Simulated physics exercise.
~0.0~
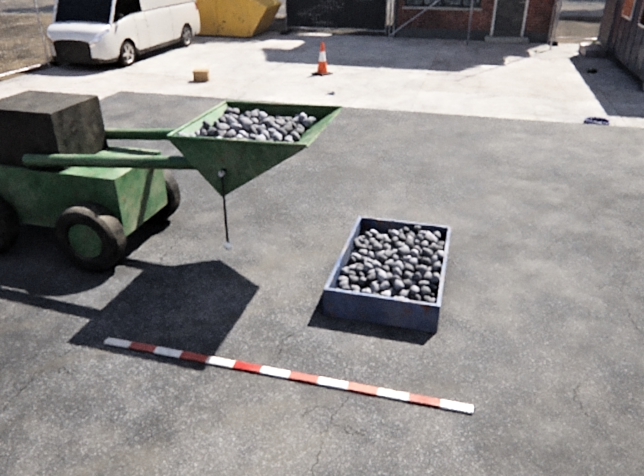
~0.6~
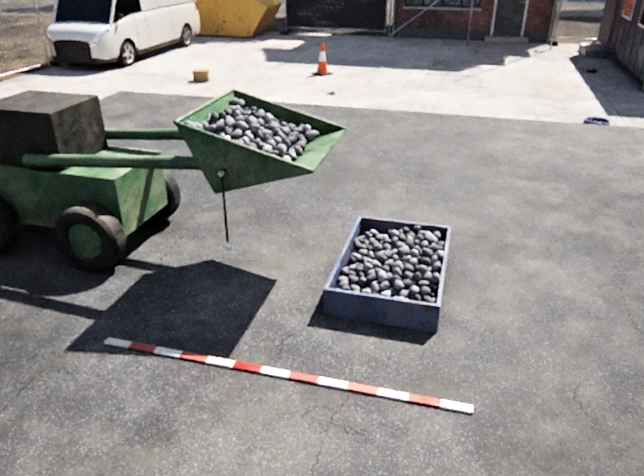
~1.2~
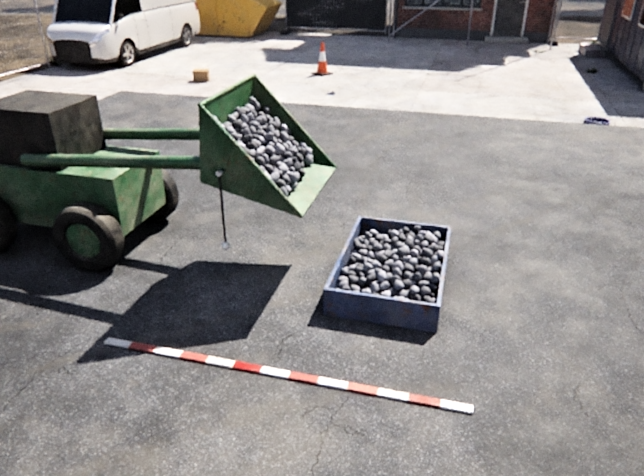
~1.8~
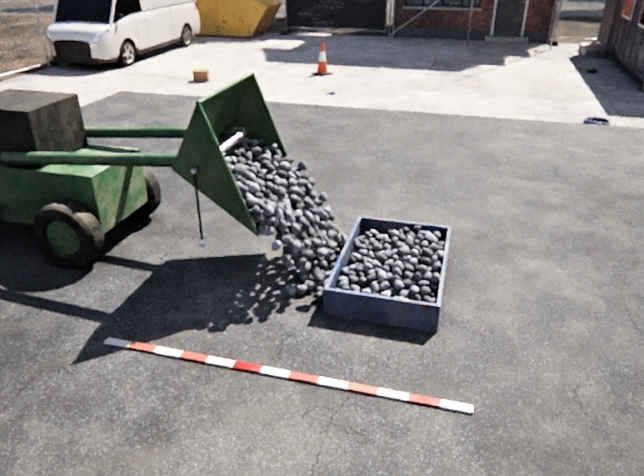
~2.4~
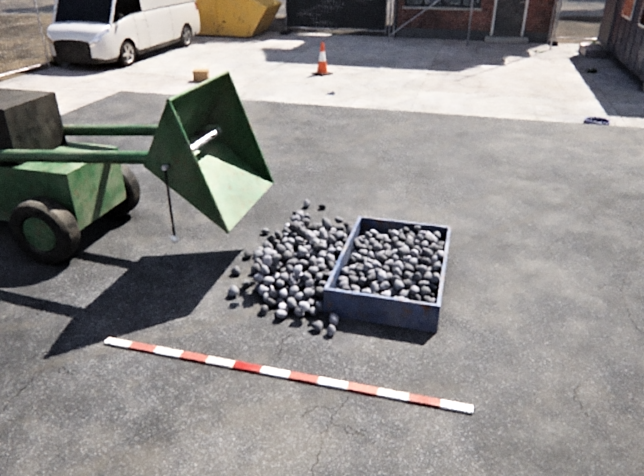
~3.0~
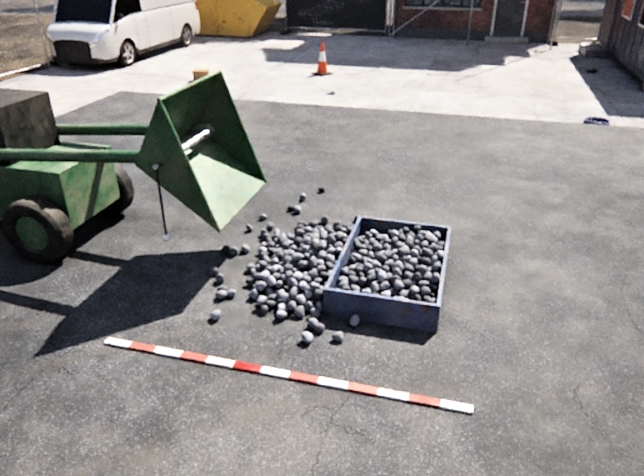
The clip shows a green loader tipping its bucket of grey stones toward a stone-filled bin while backing left. The stones pour out and land on the pavement just left of the bin, where they lie scattered beneath the emptied bucket's right side as it stays tilted.
